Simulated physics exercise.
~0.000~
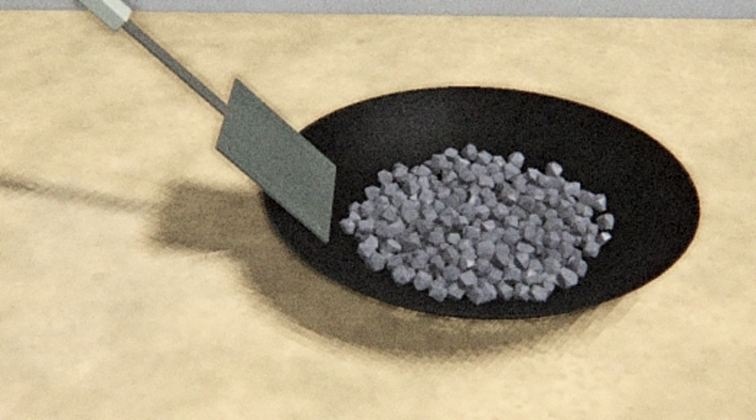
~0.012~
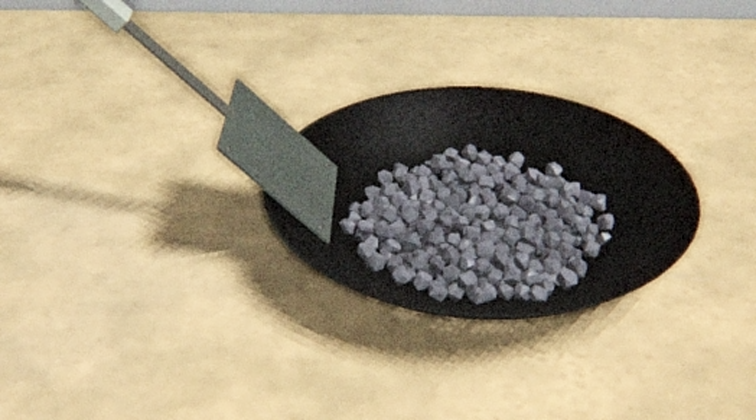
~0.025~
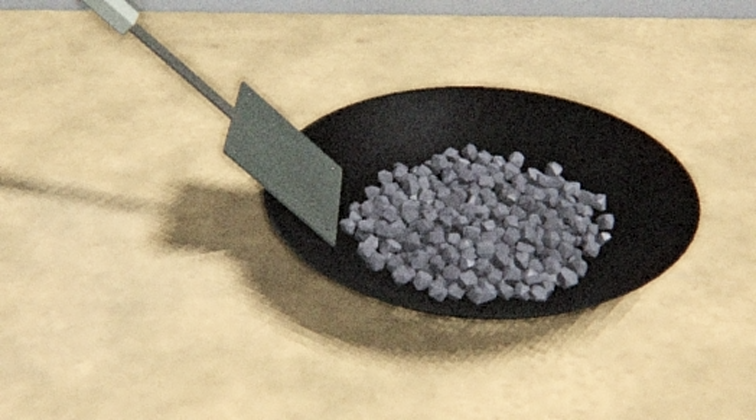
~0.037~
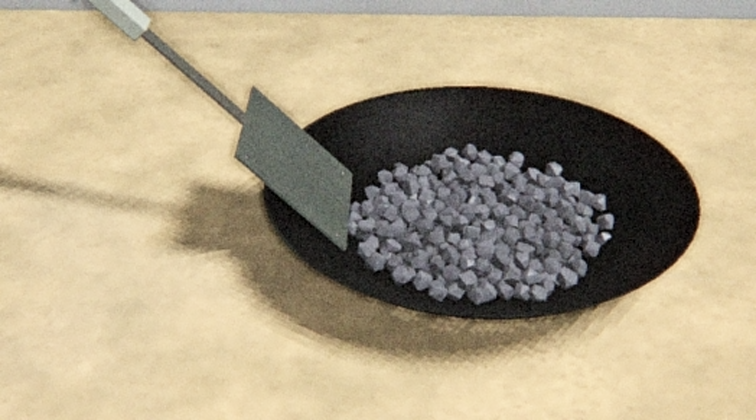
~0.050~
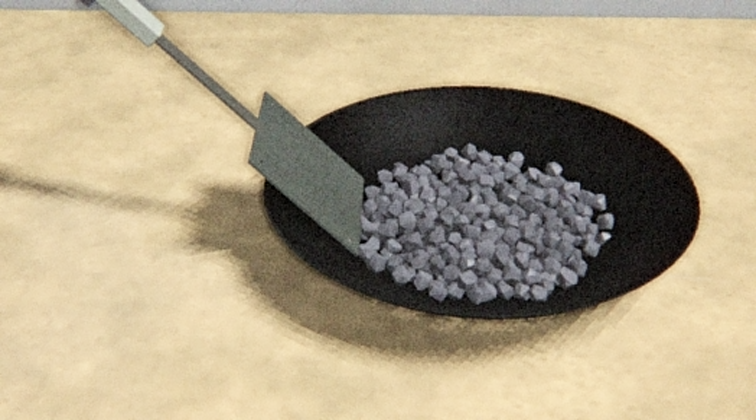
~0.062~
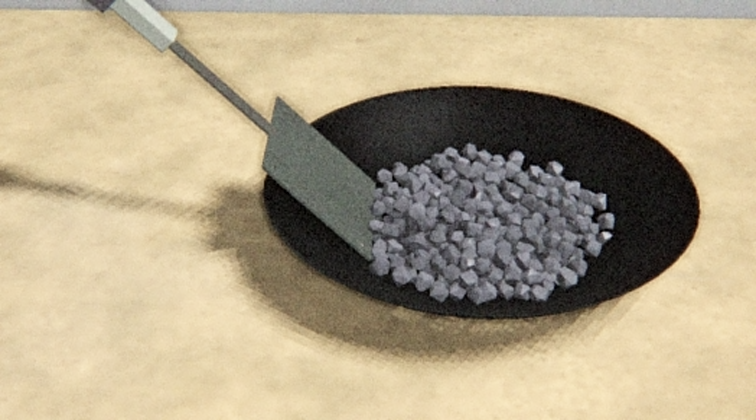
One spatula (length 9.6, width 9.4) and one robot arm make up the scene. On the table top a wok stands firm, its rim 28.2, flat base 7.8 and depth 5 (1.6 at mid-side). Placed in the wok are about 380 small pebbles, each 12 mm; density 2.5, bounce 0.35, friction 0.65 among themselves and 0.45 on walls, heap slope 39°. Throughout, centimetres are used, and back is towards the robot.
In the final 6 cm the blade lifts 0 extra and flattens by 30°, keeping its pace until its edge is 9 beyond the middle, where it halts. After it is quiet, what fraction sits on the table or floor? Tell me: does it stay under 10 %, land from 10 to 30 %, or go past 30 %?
It goes past 30 %.
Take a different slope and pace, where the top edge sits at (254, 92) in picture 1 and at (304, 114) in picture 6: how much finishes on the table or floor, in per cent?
Near 50 in a hundred.
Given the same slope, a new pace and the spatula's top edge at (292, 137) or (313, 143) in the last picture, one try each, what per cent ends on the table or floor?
Roughly 50 per cent, then roughly 60 per cent.
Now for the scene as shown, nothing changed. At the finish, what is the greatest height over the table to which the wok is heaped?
Some 7.0 cm above the table.
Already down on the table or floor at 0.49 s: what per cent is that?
Share at that moment: About 40 %.
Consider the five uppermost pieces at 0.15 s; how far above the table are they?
I'd say close to 6 cm on average.
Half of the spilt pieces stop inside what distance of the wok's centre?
22 cm or so.
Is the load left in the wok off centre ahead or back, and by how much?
6.5 cm ahead.
By 0.15 s, sloping 46°, highest piece 6 above the table; 379 in the wok.
By 0.24 s, sloping 37°, highest piece 11 above the table; 365 in the wok, 14 on the blade or in flight.
By 0.49 s, sloping 16°, highest piece 7 above the table; 221 in the wok, 156 on the table or floor, 2 on the blade or in flight.
By 1.54 s, sloping 16°, highest piece 7 above the table; 221 in the wok, 158 on the table or floor.
Final count, 221 in the wok, 158 on the table or floor. That is 42 % on the table or floor.
